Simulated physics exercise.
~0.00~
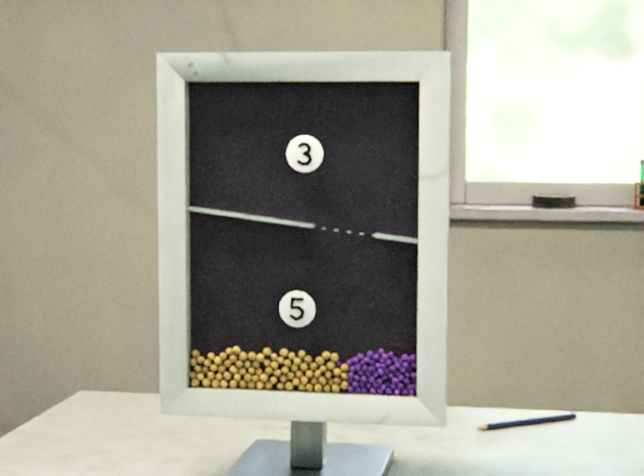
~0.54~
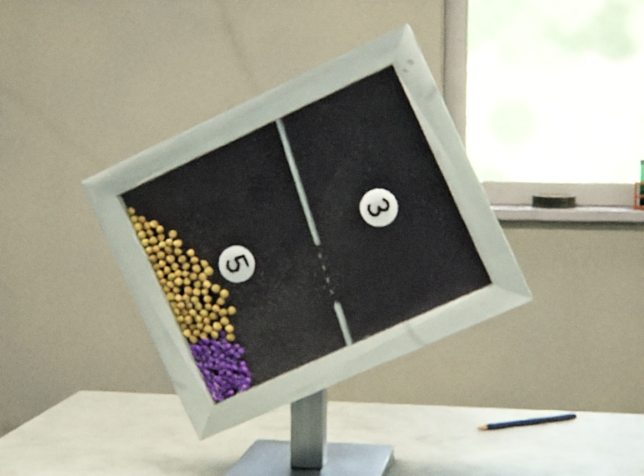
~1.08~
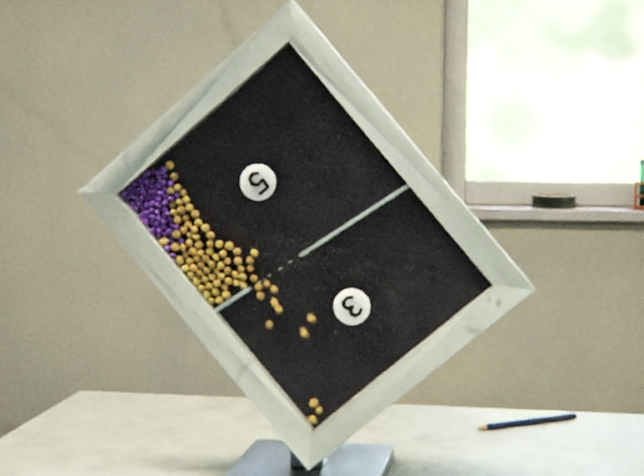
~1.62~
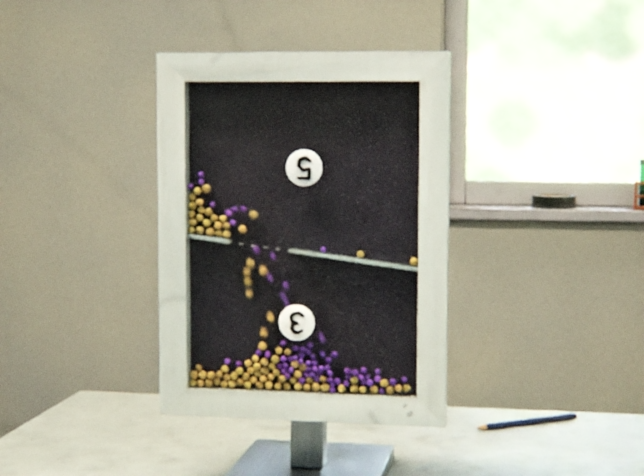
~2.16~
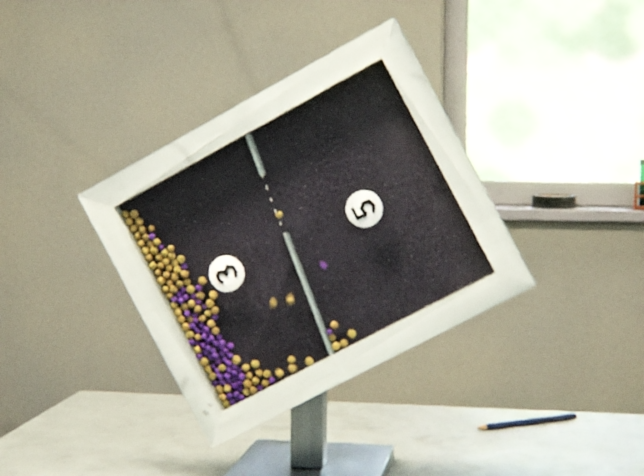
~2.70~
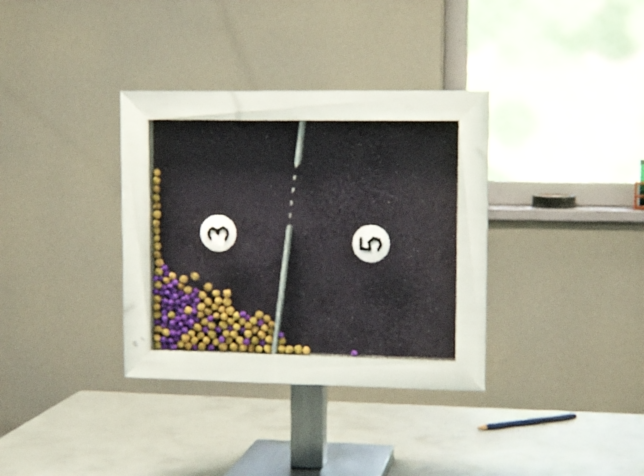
Framed case of gold and purple beads turning clockwise, pausing upside down, then stopping sideways with most beads in the left chamber.
